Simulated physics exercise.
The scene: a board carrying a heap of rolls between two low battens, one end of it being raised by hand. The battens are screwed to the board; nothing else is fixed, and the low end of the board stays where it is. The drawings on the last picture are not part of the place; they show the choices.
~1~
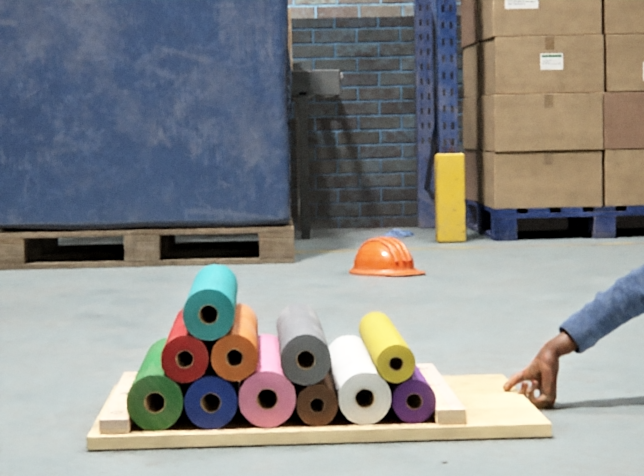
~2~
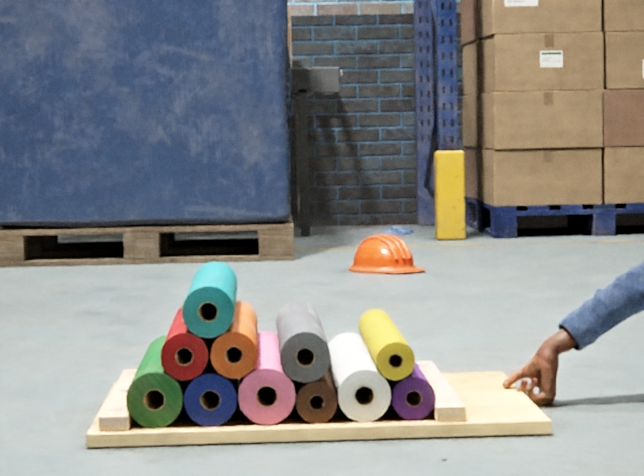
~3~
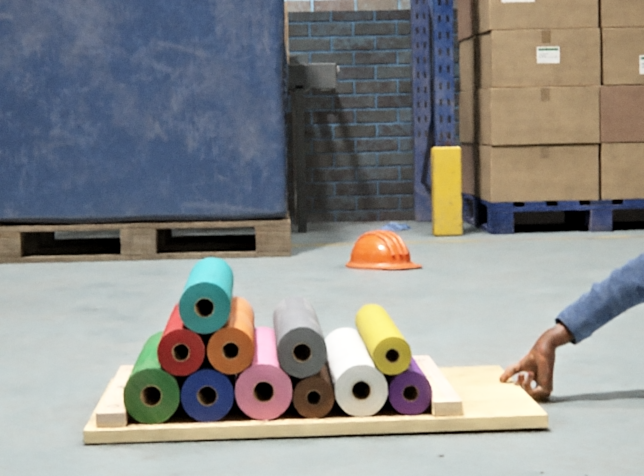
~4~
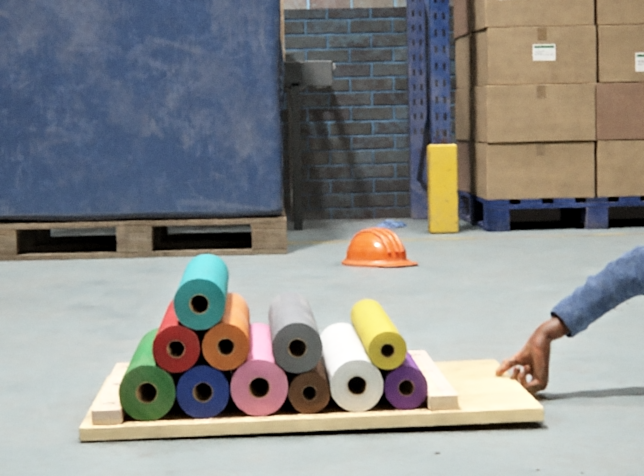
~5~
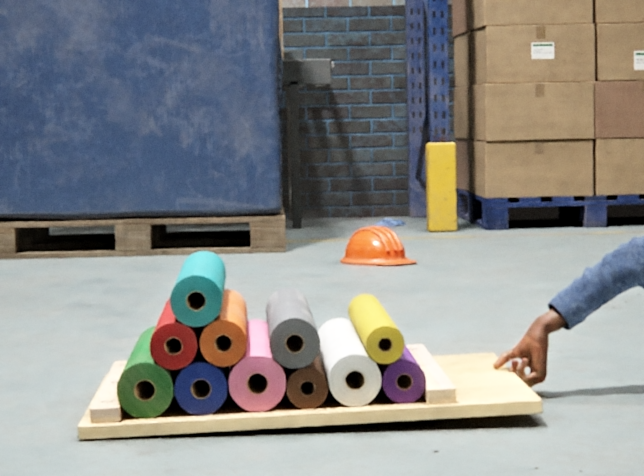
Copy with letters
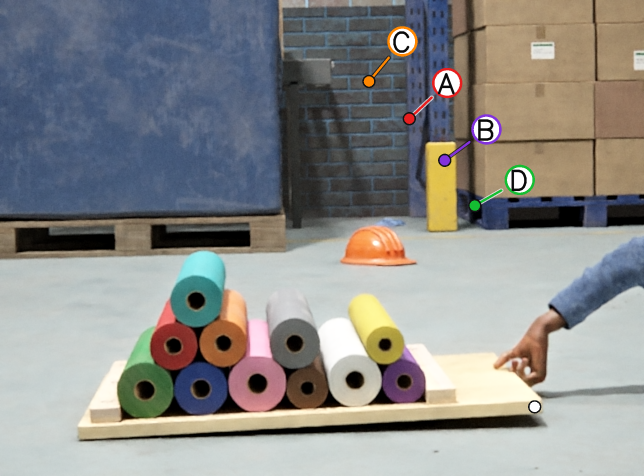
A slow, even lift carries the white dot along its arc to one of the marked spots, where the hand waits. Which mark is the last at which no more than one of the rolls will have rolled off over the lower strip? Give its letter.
Lift it to D and no more.
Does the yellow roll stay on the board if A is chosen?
No.
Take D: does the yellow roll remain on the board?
The yellow roll: Yes.
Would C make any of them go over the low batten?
Yes.
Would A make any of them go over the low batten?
At A: Yes.
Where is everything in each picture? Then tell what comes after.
Pink roll (267, 399); brown roll (317, 405); white roll (365, 398), in the first frame.
White roll (365, 396); purple roll (414, 398), in the second frame.
Board (311, 394); white roll (361, 390); purple roll (410, 393); turquoise roll (205, 307), in the third frame.
Board (307, 390); green roll (147, 392); blue roll (203, 392), in the fourth frame.
Board (306, 385); green roll (145, 390); blue roll (201, 388), in the fifth frame.
On the marked copy, A at (409, 118); B at (445, 161); C at (369, 82); D at (475, 206); the white dot at (534, 407).
With D. Early on, board at 19°.
Further on, board at 28°.
At the end, board at 28°, one over the low batten (turquoise).
As for the rest, A eight over the low batten; B three over the low batten (red, orange, turquoise); C eleven over the low batten.
